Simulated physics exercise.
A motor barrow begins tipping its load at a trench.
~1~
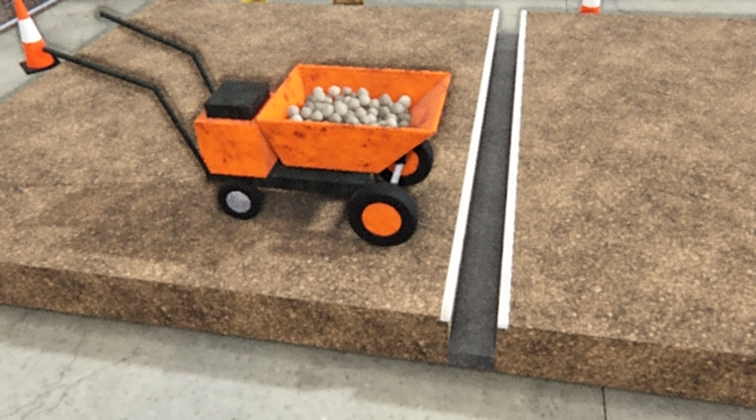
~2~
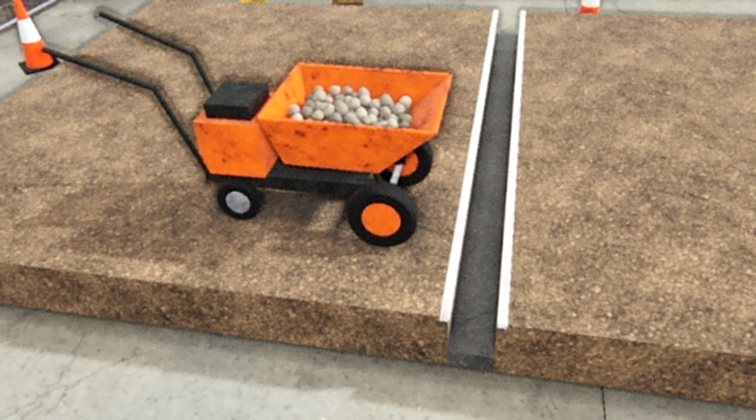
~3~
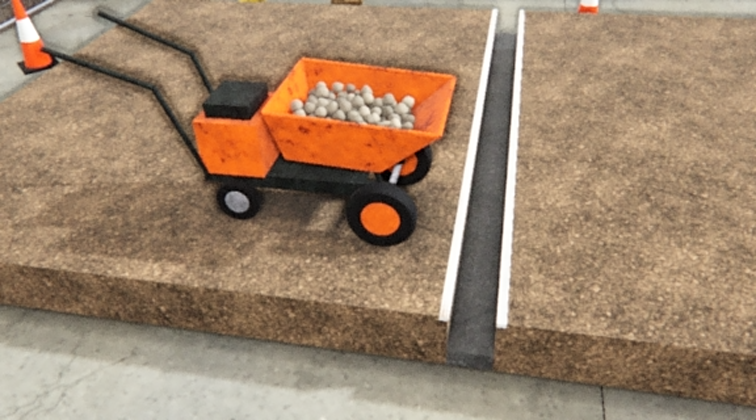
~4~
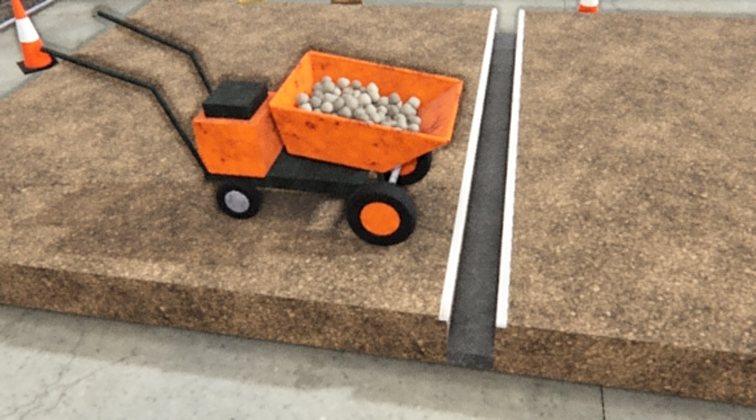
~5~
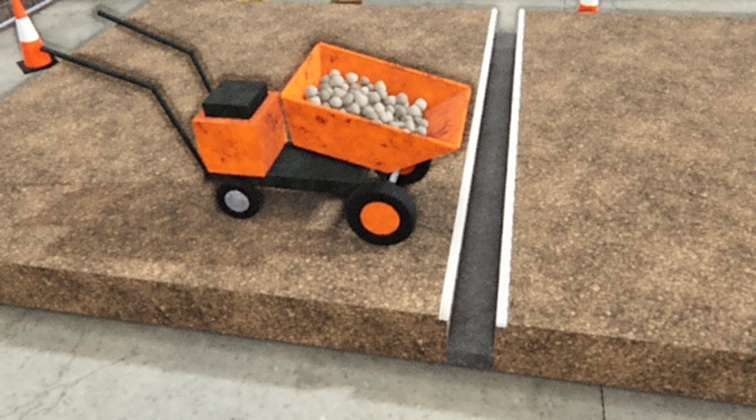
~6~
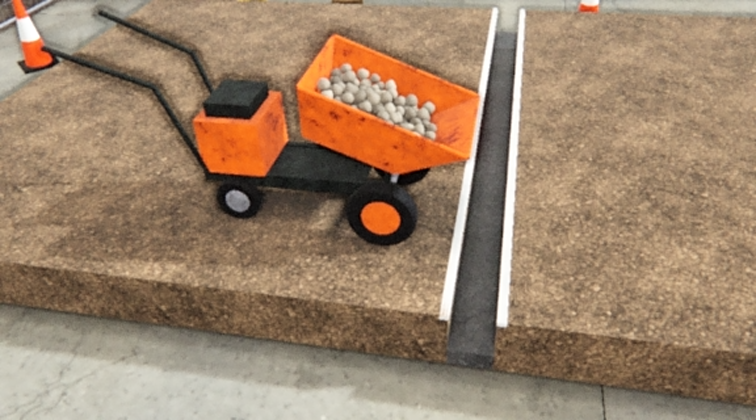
The video shows an orange motor barrow loaded with rounded pebbles standing on brown ground beside a narrow, white-edged trench. Its skip starts level, then gradually tilts forward to the right while the wheels stay in place and the pebbles remain inside.
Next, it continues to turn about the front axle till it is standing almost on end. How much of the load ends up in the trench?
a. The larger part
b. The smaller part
Answer: B.
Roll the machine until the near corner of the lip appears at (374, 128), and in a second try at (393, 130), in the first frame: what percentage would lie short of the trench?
10 % for the first, 0 % for the second.
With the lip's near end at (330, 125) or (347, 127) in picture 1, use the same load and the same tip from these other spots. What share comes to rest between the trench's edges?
That works out to 30 per cent for the first position and 40 per cent for the second.
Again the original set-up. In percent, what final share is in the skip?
Roughly 25 per cent.
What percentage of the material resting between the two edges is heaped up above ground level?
Roughly 15 %.
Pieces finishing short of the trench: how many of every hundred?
Result: Close to 0 %.
Shortly afterwards, skip tipped steeply; the whole lot in the skip.
Next, skip tipped right over; near two thirds in the skip; only a few in or heaped over the trench; near a third beyond it; only a few falling.
Some moments later, skip tipped right over; near a quarter in the skip; a little in or heaped over the trench; near two thirds beyond it.
In the end, skip tipped right over; near a quarter in the skip; a little in or heaped over the trench; near two thirds beyond it.
